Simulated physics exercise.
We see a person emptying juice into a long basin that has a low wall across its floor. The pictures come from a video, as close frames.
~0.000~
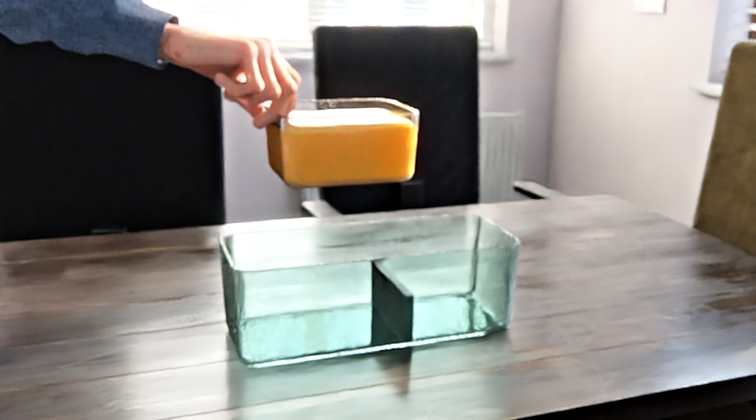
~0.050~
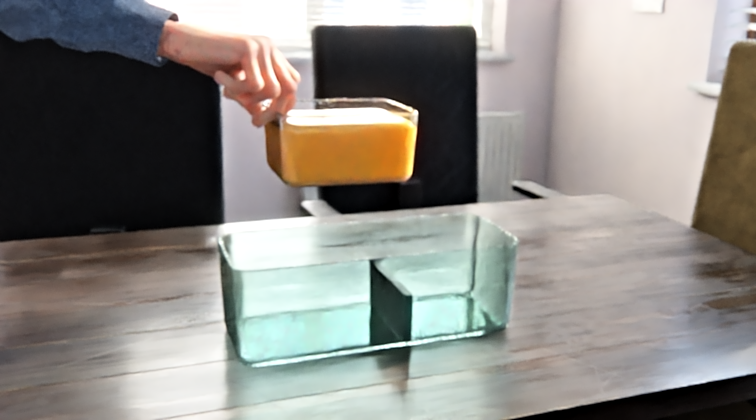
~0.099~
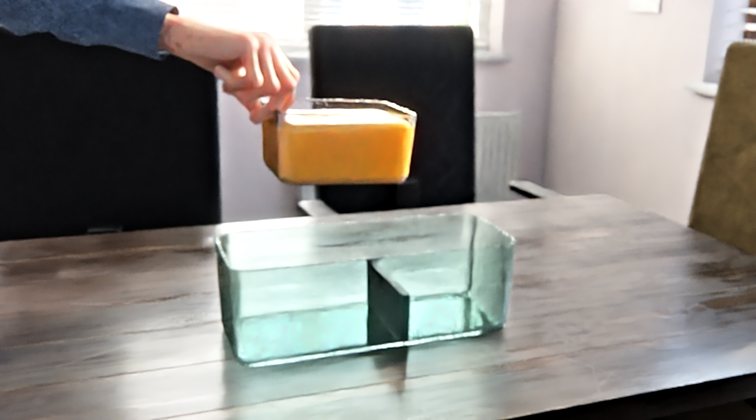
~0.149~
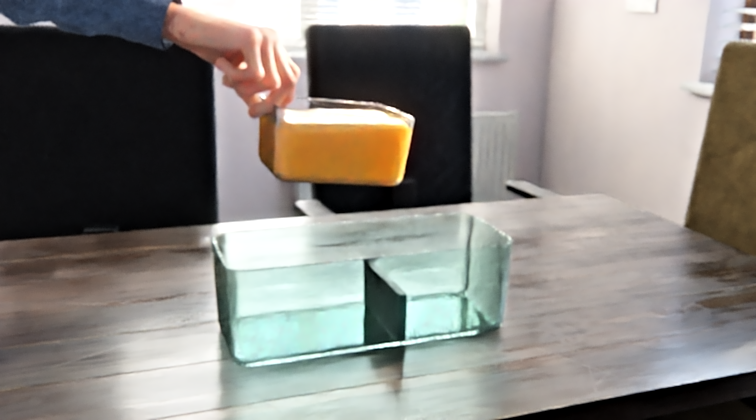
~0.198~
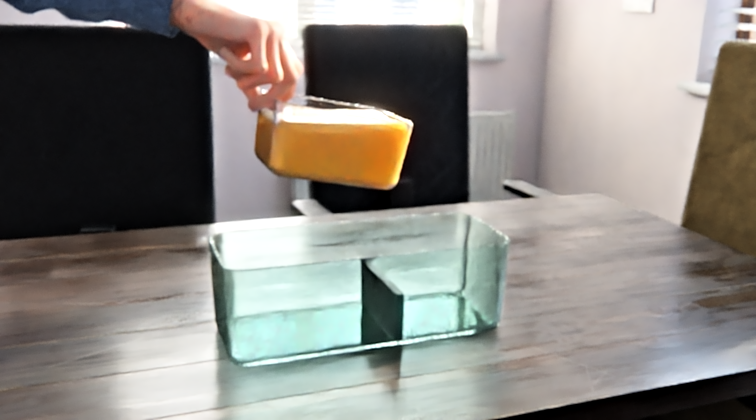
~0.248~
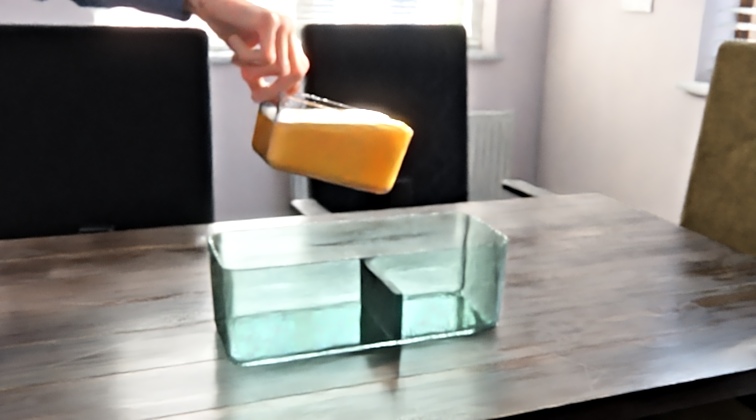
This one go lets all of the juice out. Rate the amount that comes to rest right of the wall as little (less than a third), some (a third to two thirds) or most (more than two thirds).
Most.
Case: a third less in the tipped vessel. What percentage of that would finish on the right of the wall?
About 80 parts in a hundred, give or take.
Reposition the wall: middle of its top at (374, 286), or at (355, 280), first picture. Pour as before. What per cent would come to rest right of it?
Roughly 85 % and 90 %.
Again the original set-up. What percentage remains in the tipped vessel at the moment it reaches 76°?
Near 35 in a hundred still remains.
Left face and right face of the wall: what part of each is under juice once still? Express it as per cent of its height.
Once it settles, the left reaches around 10 and the right around 80.
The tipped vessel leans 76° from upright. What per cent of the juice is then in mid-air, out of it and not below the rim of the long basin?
It's close to 40 per cent.
Then, 0.61 s in, the tilt is 76° and 35 per cent is still to pour, 0 is left of the wall and 25 right of it.
Then, 0.88 s in, the tilt is 105° and 6 per cent is still to pour, 5 is left of the wall and 71 right of it.
Then, 1.16 s in, the tilt is 107° and 0 per cent is still to pour, 11 is left of the wall and 78 right of it.
Then, 1.46 s in, the tilt is 107° and 0 per cent is still to pour, 12 is left of the wall and 79 right of it.
Finally, 12 per cent lies left of the wall, 79 right of it and 10 outside.
